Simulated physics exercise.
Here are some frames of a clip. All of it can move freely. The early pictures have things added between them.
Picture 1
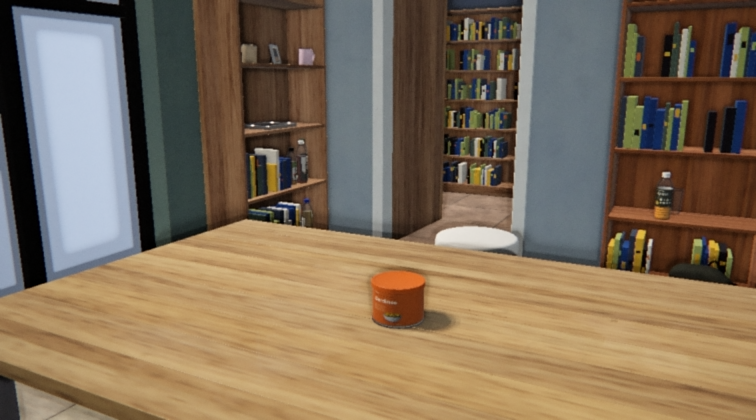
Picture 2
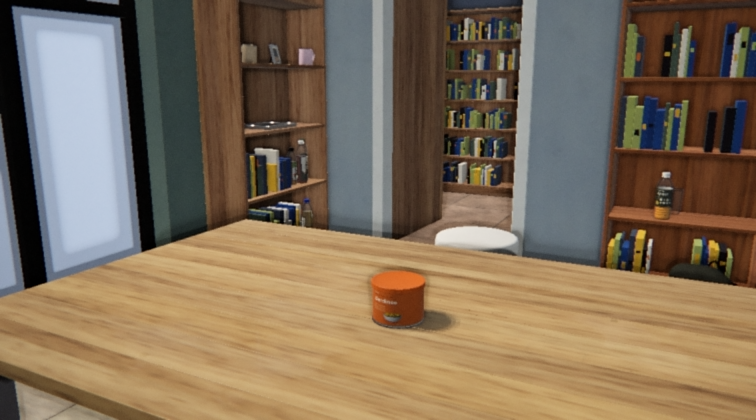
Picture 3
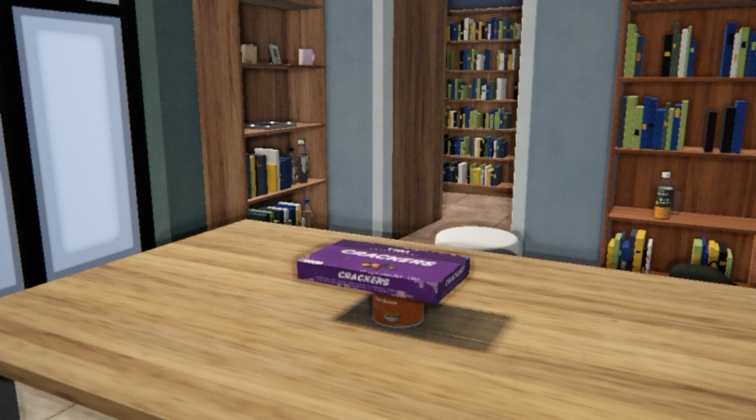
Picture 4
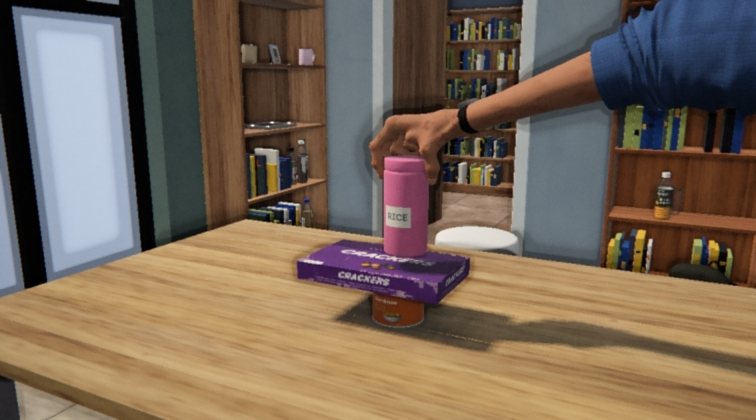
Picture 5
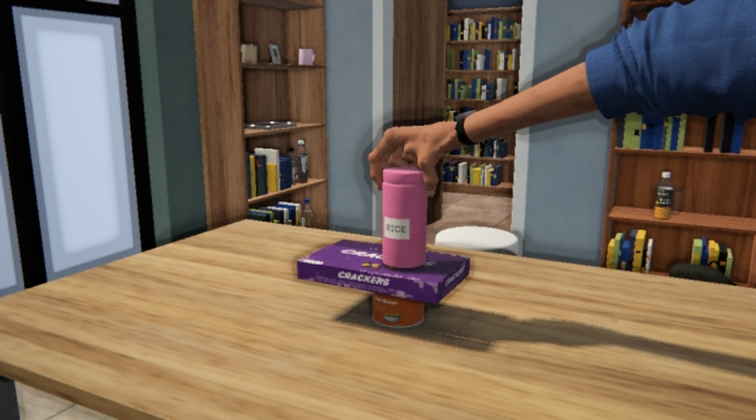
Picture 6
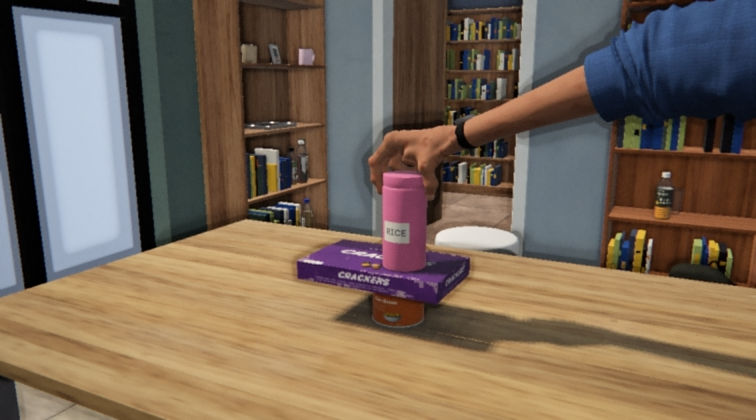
A purple crackers box appears on an orange tin, then a hand lowers a pink jar onto it.
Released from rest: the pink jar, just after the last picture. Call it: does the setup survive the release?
It survives.
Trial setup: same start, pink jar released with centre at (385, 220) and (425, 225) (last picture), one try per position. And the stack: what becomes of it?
First release - upright; second release - upright.
Then, 0.20 s after the last picture, nothing has stirred.
Then, 0.50 s after the last picture, pink jar resting near (405, 221).
At rest, all 3 in place. Seen from the same camera at the end, pink jar near (405, 221). The stack keeps its balance.
